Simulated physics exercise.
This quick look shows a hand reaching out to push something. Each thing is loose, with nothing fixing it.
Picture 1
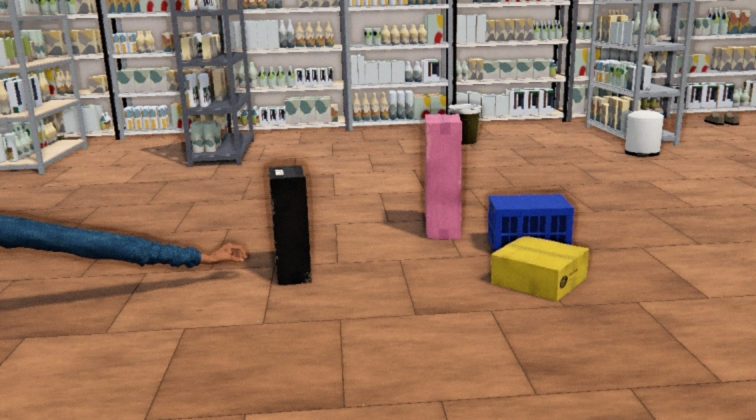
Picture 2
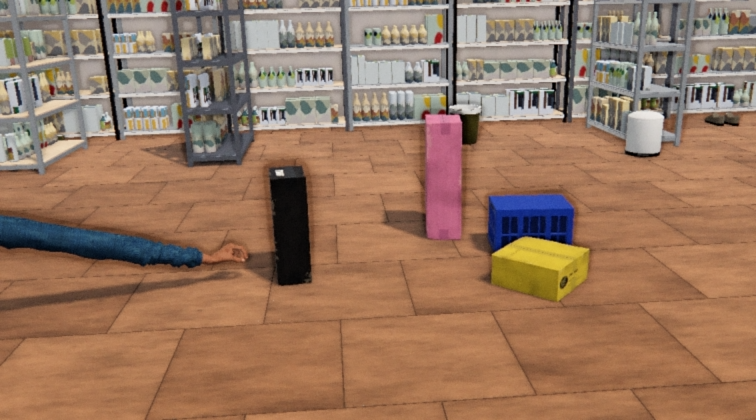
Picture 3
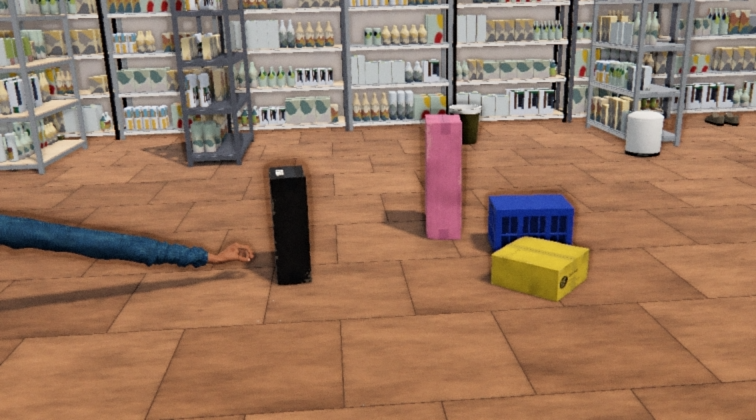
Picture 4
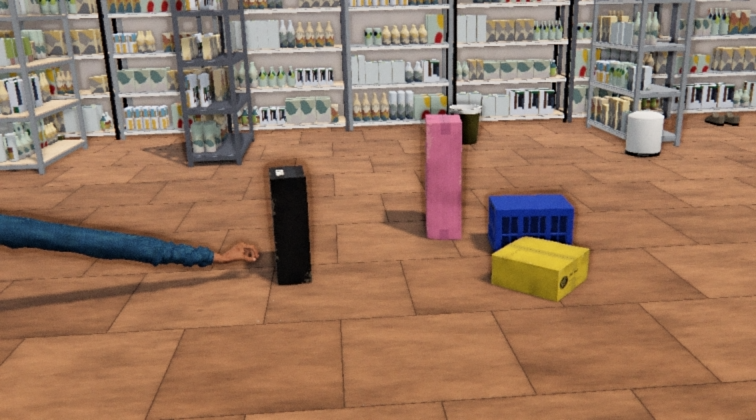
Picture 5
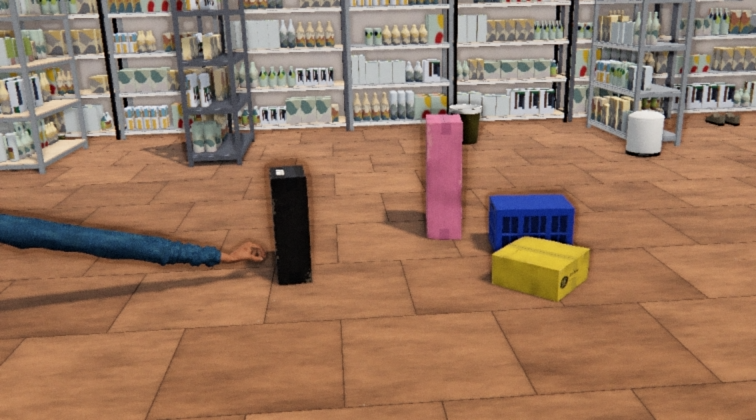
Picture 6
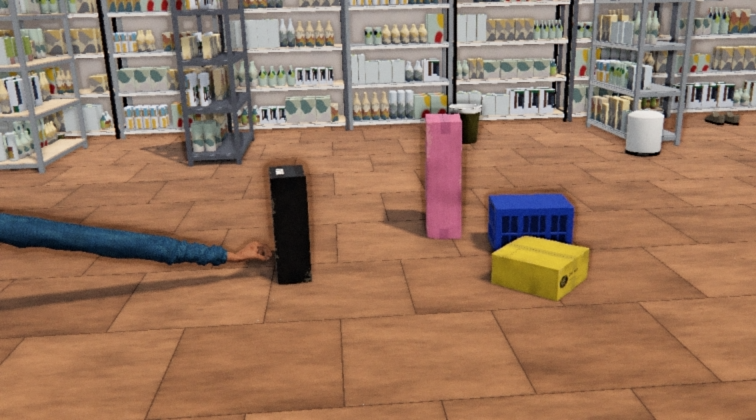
At the start, a blue-sleeved arm reaches in from the left toward an upright black box on a tiled shop floor, with a pink box, a blue crate and a yellow box to the right. The hand inches rightward until it is at the black box's side, while the box stays upright, showing no clear movement.
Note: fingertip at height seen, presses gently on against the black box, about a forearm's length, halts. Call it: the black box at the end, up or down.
Up.
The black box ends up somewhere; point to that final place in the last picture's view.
Pretty much around (363, 219), I'd say.
Then, 0.30 s on from there, black box shifted a little near (305, 223).
Then, 0.70 s on from there, black box shifted about its own width near (332, 221).
Then, 1.10 s on from there, black box shifted about its own width near (358, 220).
In the end, moved from the start, black box. At the end, from the last picture's camera, black box near (363, 219).
